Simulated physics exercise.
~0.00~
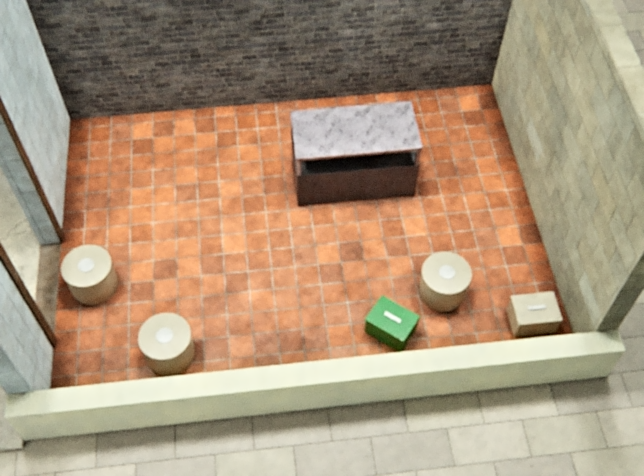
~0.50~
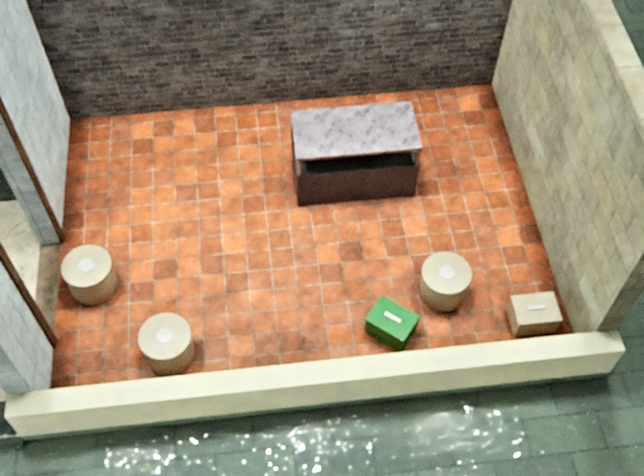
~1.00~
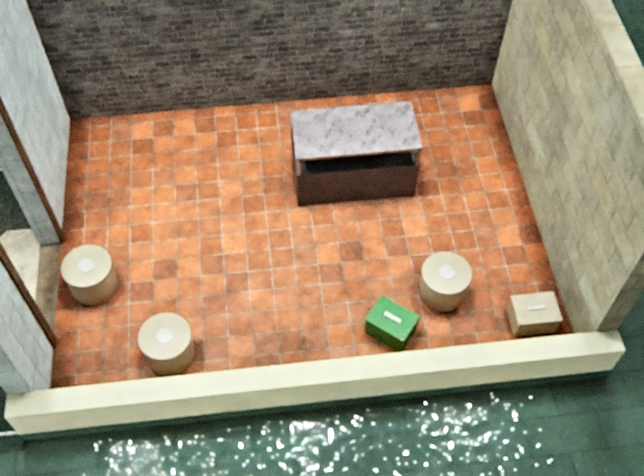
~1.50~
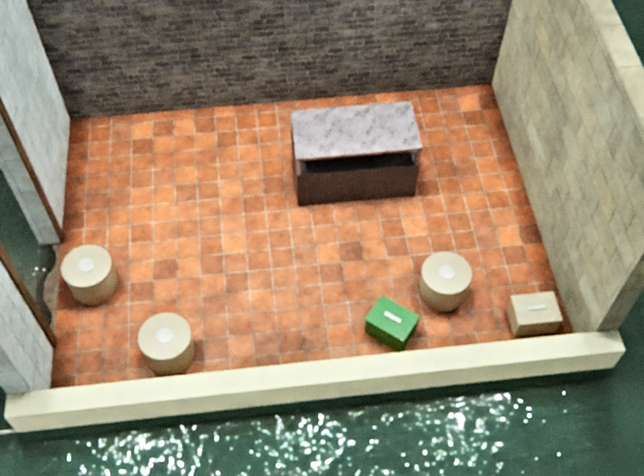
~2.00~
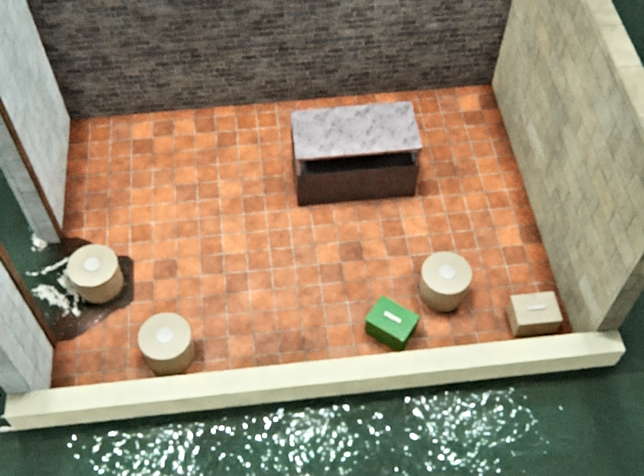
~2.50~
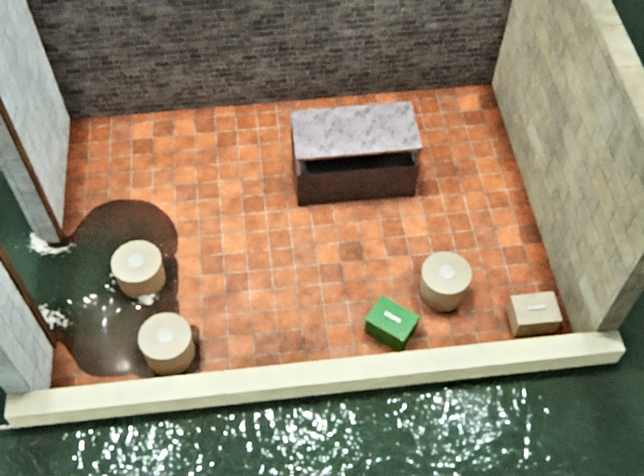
A small corner store with an orange tiled floor, a dark brick back wall and a doorway at the left is seen from high above by a still camera. A stone-topped counter stands toward the back, with three beige tubs, a green tote and a tan tote nearer the low front wall. Green water covers the paving outside, then pours through the doorway, spreads darkly over the left floor and pushes the leftmost tub to the right.
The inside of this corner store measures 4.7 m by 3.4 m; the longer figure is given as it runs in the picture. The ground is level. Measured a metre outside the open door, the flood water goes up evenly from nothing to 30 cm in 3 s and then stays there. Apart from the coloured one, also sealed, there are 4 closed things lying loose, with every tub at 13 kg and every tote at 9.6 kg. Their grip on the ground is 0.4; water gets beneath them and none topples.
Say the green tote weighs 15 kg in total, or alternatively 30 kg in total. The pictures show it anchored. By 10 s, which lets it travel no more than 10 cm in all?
The one that works is none of the two.
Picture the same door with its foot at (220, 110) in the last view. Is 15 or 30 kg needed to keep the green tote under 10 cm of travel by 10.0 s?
That way, neither mass suffices.
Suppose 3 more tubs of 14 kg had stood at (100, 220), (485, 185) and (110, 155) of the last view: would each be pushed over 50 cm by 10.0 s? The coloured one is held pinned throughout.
In the order given, within the mark, then beyond the mark, and last within the mark.
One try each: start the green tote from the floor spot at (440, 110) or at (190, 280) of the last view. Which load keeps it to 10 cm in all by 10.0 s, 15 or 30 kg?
The first try gives failure with both; the second gives failure with both.
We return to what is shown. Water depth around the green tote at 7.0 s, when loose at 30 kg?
Depth: Approx. 12 cm.
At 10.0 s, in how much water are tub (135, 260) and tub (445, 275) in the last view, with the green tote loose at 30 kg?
Around 18 cm and 16 cm.
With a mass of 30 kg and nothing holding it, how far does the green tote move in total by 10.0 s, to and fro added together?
About 40 cm.
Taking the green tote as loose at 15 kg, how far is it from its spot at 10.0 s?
It would be some 100 cm from its spot.
After 3.5 s the green tote would be 0 cm from its start with 15 kg and 0 cm from its start with 30 kg; 0 cm of water round it then.
After 4.5 s the green tote would be 6 cm from its start with 15 kg and 0 cm from its start with 30 kg; 8 cm of water round it then.
After 7.0 s the green tote would be 110 cm from its start with 15 kg and 38 cm from its start with 30 kg; 12 cm of water round it then.
After 10.0 s the green tote would be 94 cm from its start with 15 kg and 38 cm from its start with 30 kg; 19 cm of water round it then.
